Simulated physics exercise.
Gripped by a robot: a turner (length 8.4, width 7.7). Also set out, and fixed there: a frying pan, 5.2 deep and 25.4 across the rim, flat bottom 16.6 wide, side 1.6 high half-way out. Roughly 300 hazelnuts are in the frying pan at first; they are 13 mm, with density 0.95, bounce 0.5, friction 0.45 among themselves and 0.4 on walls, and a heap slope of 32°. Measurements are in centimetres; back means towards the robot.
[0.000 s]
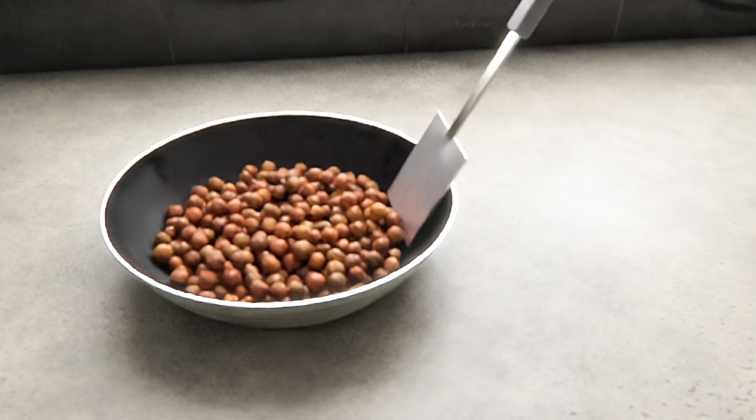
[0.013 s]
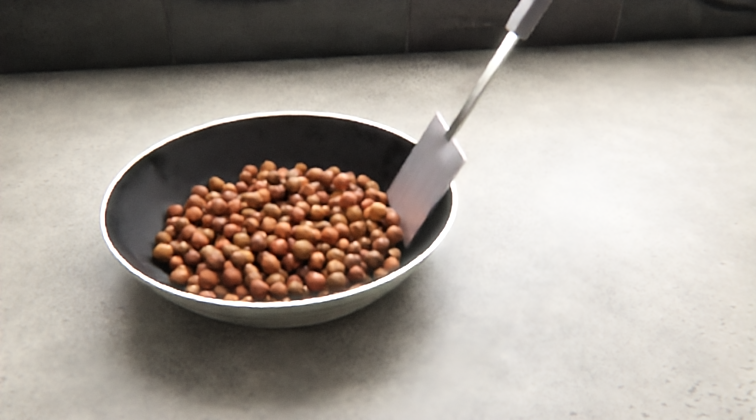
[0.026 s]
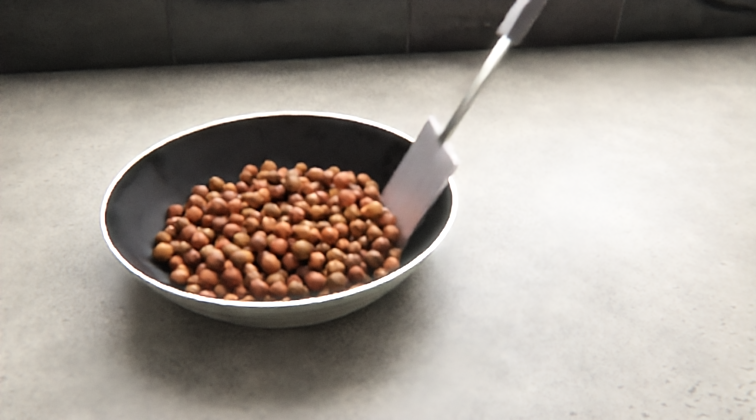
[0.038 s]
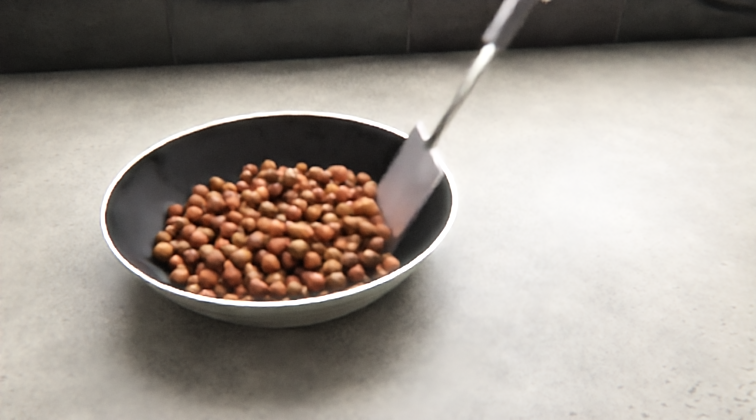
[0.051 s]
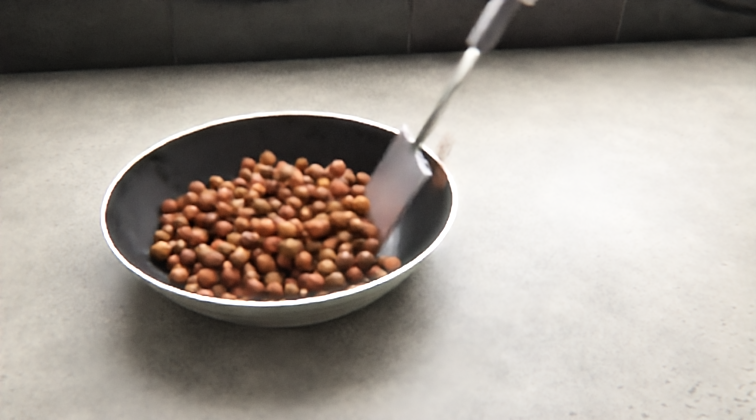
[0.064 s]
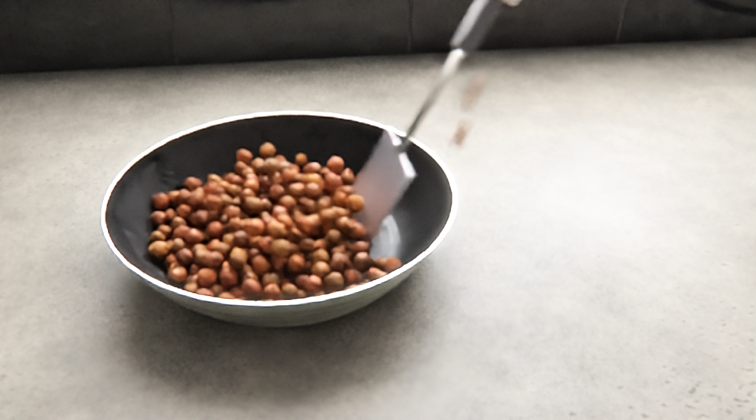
Frying pan of hazelnuts on a grey countertop, a metal turner pushing them leftward from the right side, a couple flying up.
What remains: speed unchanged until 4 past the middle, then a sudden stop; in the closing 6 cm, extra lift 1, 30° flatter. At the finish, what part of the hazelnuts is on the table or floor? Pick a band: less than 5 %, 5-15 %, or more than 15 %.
It falls in the band less than 5 %.
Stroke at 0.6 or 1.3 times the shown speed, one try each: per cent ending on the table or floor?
I'd say near 0 and then near 0 per cent.
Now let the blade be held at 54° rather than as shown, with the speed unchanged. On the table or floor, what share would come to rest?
Somewhere around 0 per cent would end on the table or floor.
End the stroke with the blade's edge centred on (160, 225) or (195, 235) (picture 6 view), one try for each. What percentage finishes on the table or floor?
Around 25 per cent for the first try and 5 per cent for the second.
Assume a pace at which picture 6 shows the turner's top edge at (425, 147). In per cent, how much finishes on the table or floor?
My guess is around 0 percent.
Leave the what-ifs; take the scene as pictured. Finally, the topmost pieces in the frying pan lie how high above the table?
Close to 6.0 centimetres high.
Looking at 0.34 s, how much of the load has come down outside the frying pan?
It is near 0 percent.
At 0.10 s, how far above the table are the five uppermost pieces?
About 11 centimetres.
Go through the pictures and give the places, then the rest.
In the first picture, turner top edge at (452, 133), sloping 62°; upper third of the load around (293, 221), from x 165 to 395, top at y 170; 299 in the frying pan.
In the second picture, turner top edge at (451, 134), sloping 62°; upper third of the load around (293, 222), from x 165 to 395, top at y 170.
In the third picture, turner top edge at (444, 139), sloping 62°; upper third of the load around (295, 221), from x 165 to 395, top at y 170.
In the fourth picture, turner top edge at (430, 145), sloping 62°; upper third of the load around (297, 221), from x 165 to 405, top at y 170.
In the fifth picture, turner top edge at (415, 148), sloping 62°; upper third of the load around (289, 215), from x 160 to 440, top at y 150.
In the sixth picture, turner top edge at (400, 149), sloping 62°; upper third of the load around (280, 208), from x 155 to 475, top at y 90; 297 in the frying pan, 2 on the blade or in flight.
After 0.10 s, sloping 60°, highest piece 23 above the table; 297 in the frying pan, 2 on the blade or in flight.
After 0.13 s, sloping 48°, highest piece 34 above the table; 297 in the frying pan, 2 on the blade or in flight.
After 0.34 s, sloping 32°, highest piece 80 above the table; 297 in the frying pan, 2 on the blade or in flight.
After 1.39 s, sloping 32°, highest piece 5 above the table; 297 in the frying pan, 2 on the table or floor.
At rest, 297 in the frying pan, 2 on the table or floor. That is 1 % on the table or floor.
